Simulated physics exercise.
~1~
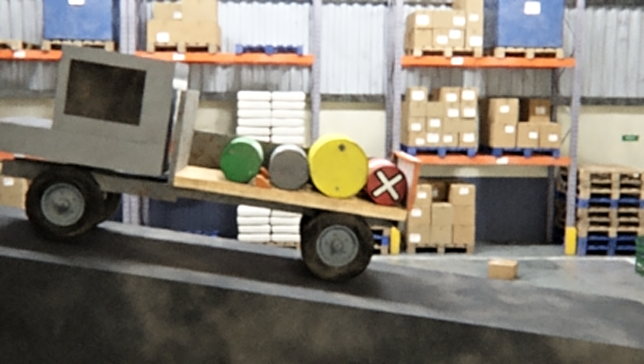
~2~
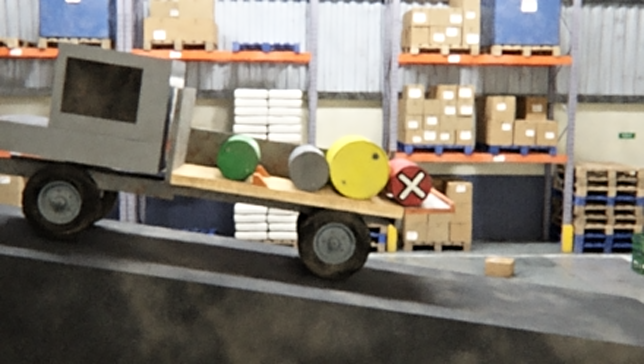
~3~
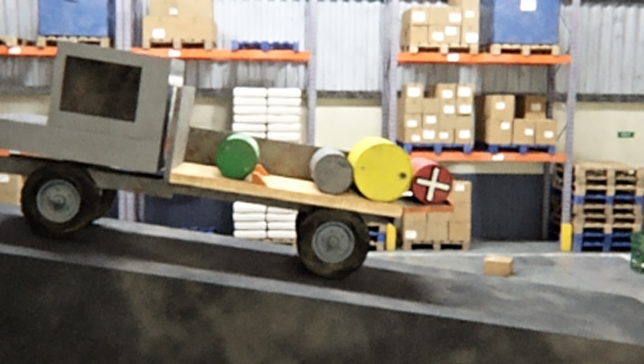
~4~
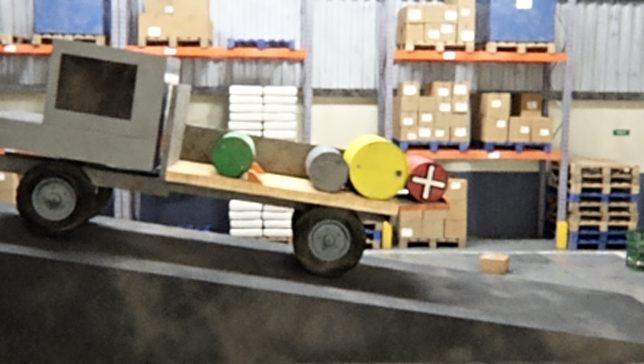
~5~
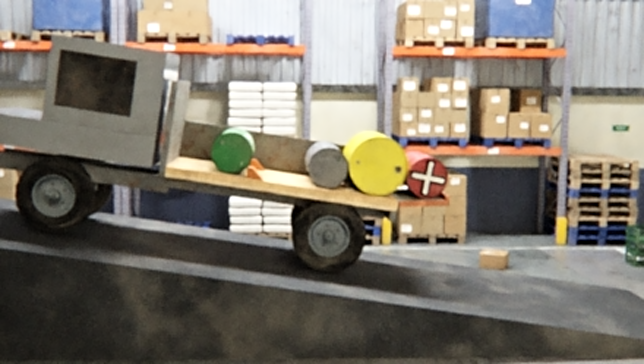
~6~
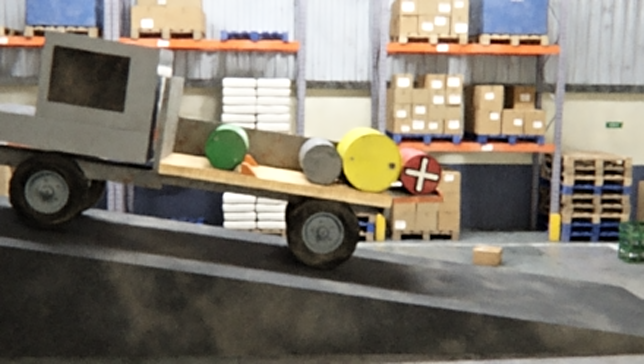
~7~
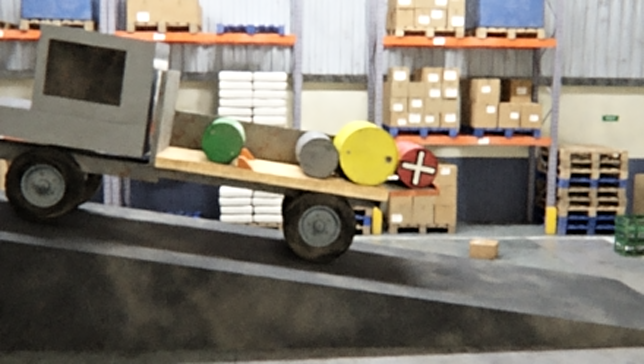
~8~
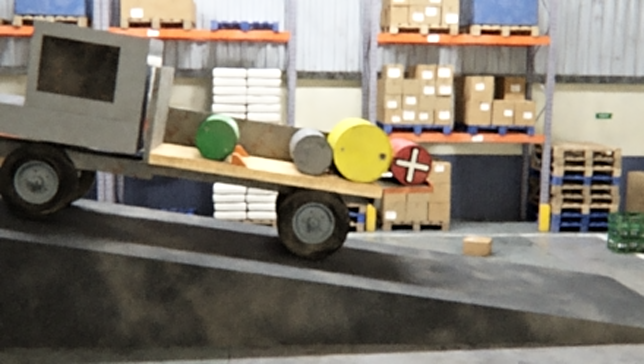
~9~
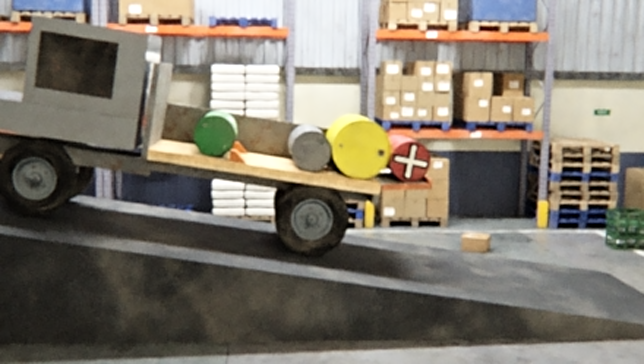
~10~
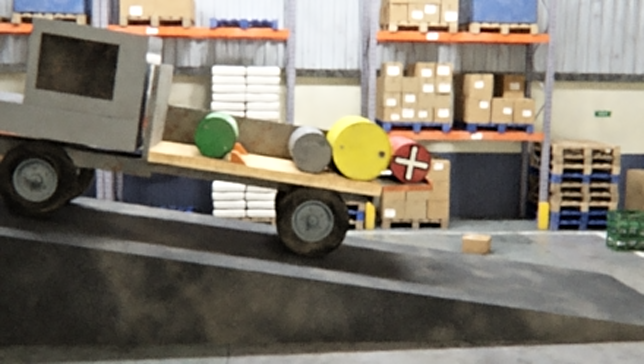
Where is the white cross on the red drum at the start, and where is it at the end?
At the start the cross is at the tail of the truck bed, just inside the raised tailgate. At the end it is a little farther right and slightly higher in view, out past the end of the wooden bed.
